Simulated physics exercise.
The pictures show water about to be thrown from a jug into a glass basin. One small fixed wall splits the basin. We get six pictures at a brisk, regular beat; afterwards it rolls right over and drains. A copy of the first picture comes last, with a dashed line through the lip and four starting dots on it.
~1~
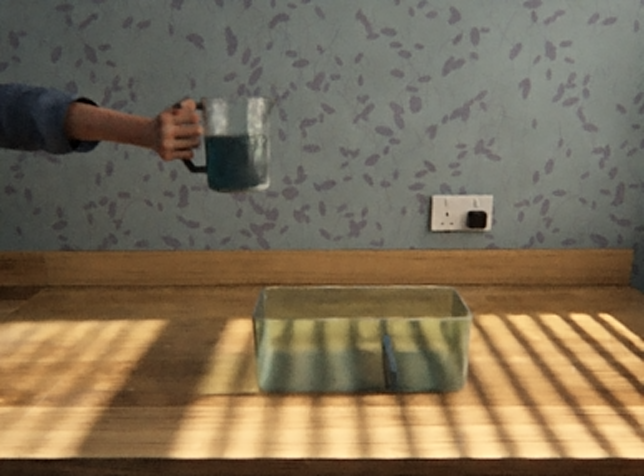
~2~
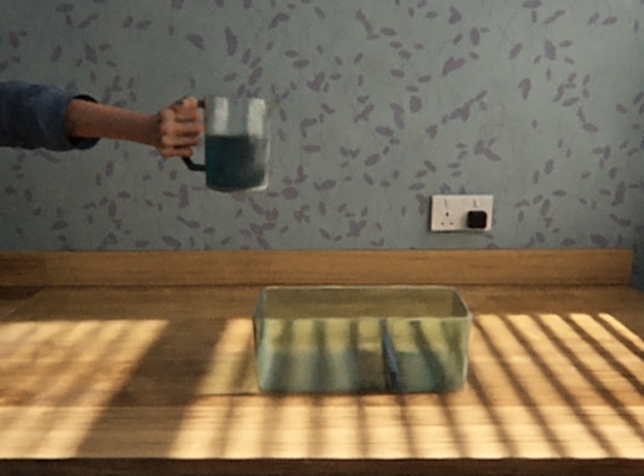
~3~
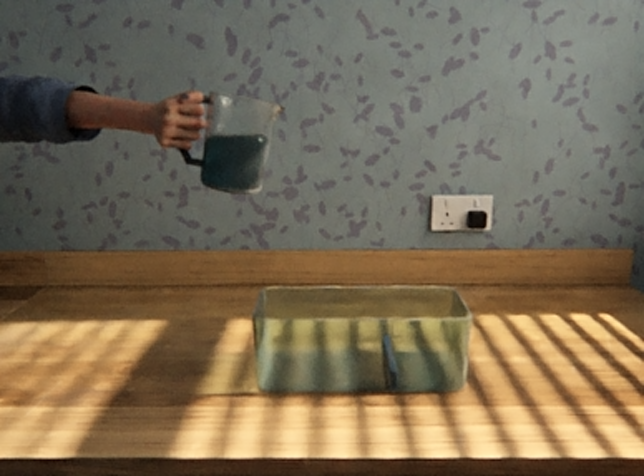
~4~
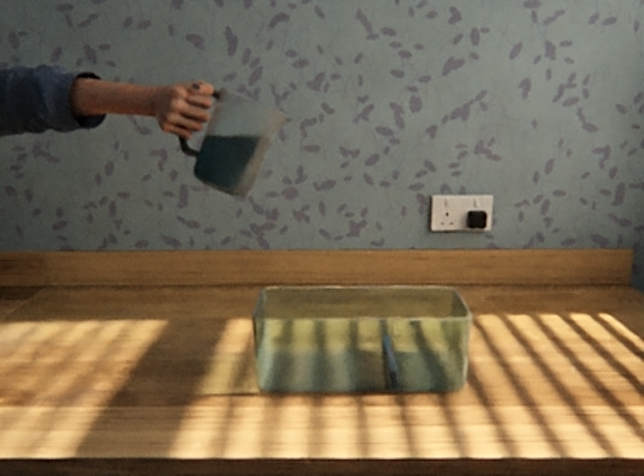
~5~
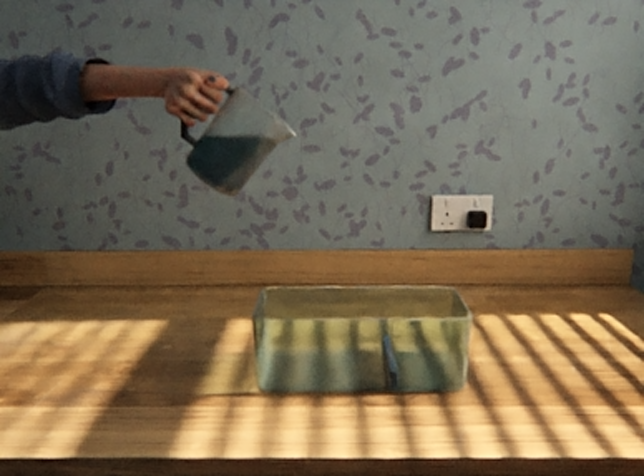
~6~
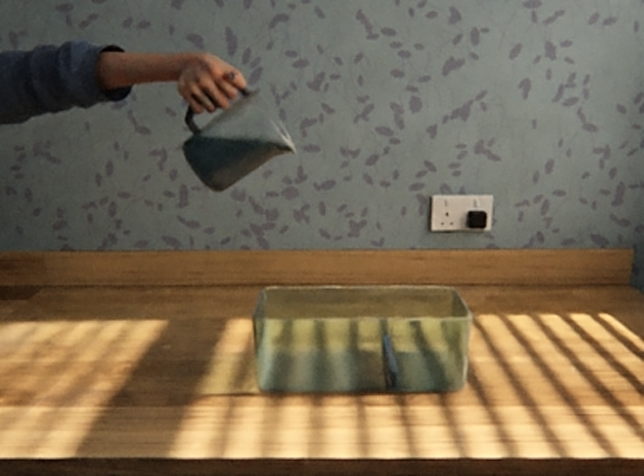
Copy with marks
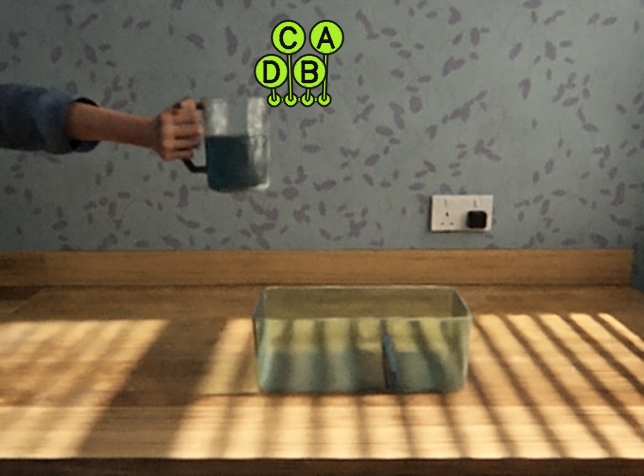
A hand holding a glass jug of dark bluish liquid tilts it steadily to the right, from upright to steeply slanted, above and to the left of a glass basin that stays still on a sunlit wooden surface.
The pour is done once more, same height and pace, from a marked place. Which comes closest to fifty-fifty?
A beats the others.
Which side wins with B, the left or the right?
More ends on the left.
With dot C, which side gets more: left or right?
The left side.
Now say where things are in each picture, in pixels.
The first picture shows upright, lip at (277, 99); basin from (257, 388) to (465, 388); top of the wall at (389, 351); nothing has left yet.
The second picture shows tipped about 3°, lip at (279, 101); nothing has left yet.
The third picture shows tipped about 11°, lip at (284, 108); nothing has left yet.
The fourth picture shows tipped about 23°, lip at (290, 119); nothing has left yet.
The fifth picture shows tipped about 39°, lip at (295, 135); nothing has left yet.
The sixth picture shows tipped about 56°, lip at (295, 152); nothing has left yet.
In lime, A at (324, 99); B at (307, 99); C at (290, 99); D at (274, 99).
If A is chosen, about 48 % ends left of the wall and 49 % right of it.
If B is chosen, about 80 % ends left of the wall and 10 % right of it; 10 % is lost outside.
If C is chosen, about 79 % ends left of the wall and 12 % right of it; 9 % is lost outside.
If D is chosen, about 77 % ends left of the wall and 17 % right of it; 7 % is lost outside.
